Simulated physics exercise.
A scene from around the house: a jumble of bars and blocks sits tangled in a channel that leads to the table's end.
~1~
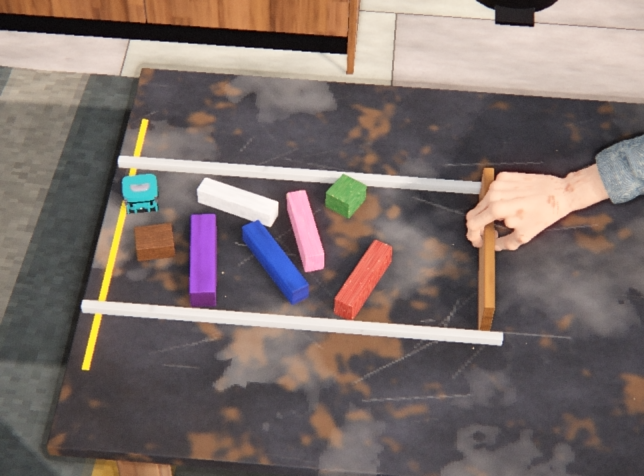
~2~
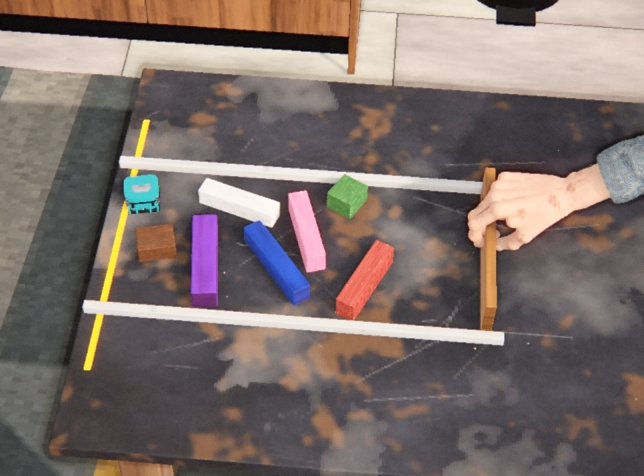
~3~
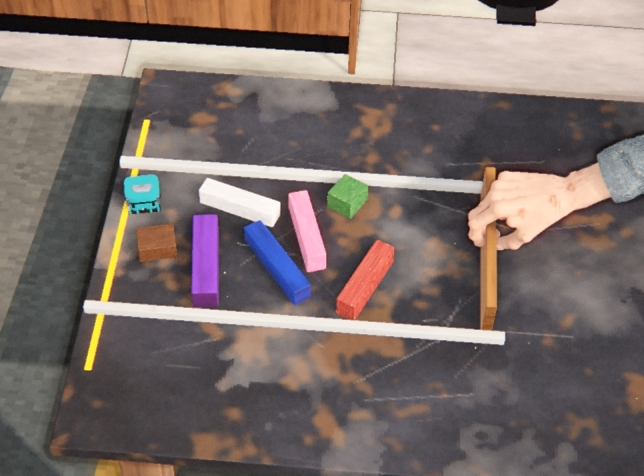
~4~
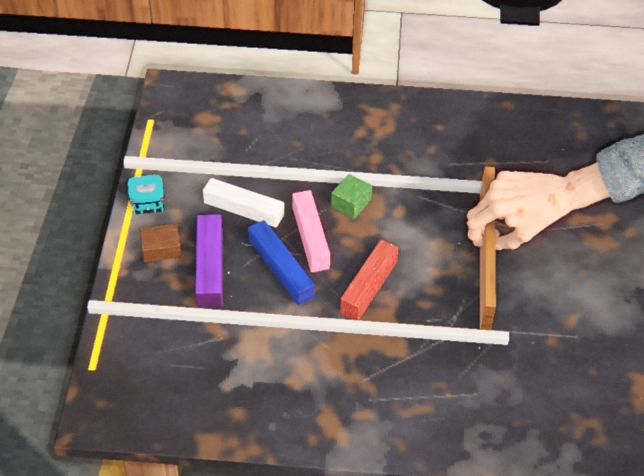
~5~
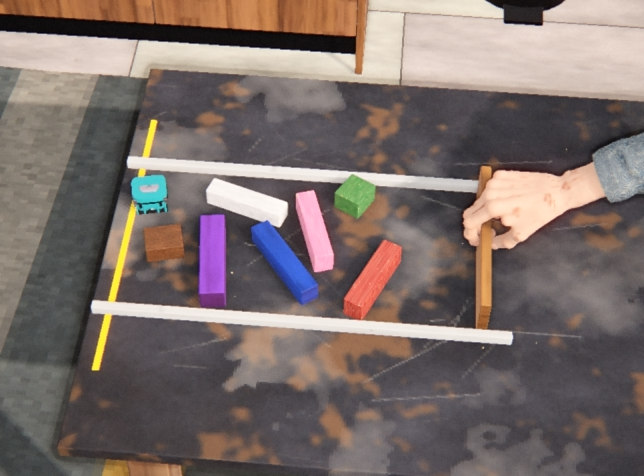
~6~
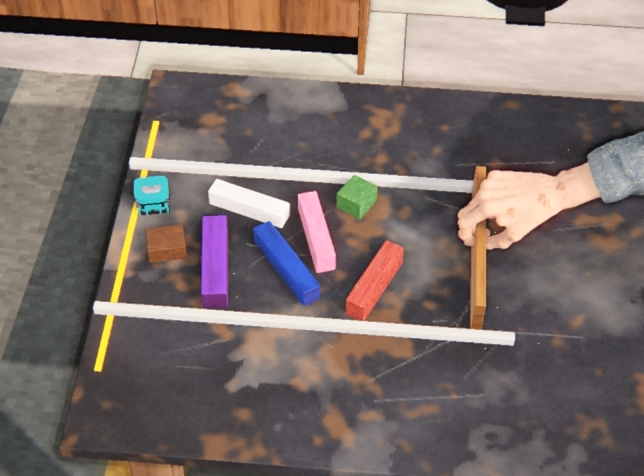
The video shows a hand holding a wooden board between two white rails on a dark table, with colorful blocks and a small turquoise object lying still as the hand slides the board slightly left toward them.
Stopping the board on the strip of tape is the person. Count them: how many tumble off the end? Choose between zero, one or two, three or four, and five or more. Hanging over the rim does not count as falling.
The count is five or more.
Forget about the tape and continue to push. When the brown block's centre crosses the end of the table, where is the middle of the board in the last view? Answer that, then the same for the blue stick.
The middle is at (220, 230) when it's the brown block, and at (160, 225) when it's the blue stick.
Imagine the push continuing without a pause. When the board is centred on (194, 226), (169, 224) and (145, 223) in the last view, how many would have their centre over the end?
2, 4, 6.
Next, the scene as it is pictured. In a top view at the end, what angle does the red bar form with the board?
Around 0 degrees.
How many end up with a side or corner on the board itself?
2 touch it.
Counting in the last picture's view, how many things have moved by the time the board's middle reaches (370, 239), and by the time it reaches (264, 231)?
2 by the first point, 8 by the second.
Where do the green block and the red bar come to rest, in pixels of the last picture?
Near (125, 184) and (110, 262).
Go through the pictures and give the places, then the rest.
In the first frame, turquoise case (141, 194); brown block (154, 242); purple stick (203, 260); board (487, 248); tape (118, 234).
In the second frame, brown block (156, 243); board (488, 248).
In the third frame, purple stick (205, 260); green block (348, 196).
In the fourth frame, turquoise case (147, 195); pink bar (311, 231).
In the fifth frame, brown block (164, 243); white bar (247, 202).
In the sixth frame, turquoise case (152, 196); brown block (166, 244); purple stick (215, 261); board (478, 247); tape (129, 236).
Soon after, none off yet; turquoise case at rest near (152, 196); brown block at rest near (166, 244); purple stick at rest near (215, 261).
Then, none off yet; turquoise case moving near (143, 195); brown block at rest near (164, 244); purple stick moved a little near (197, 262).
Further on, two off so far; turquoise case on its side near (97, 235); brown block falling near (81, 322); purple stick moved about its own width near (108, 258).
At rest, the number that fall off is five or more; fallen, pink bar, blue stick, white bar, purple stick, brown block and turquoise case.
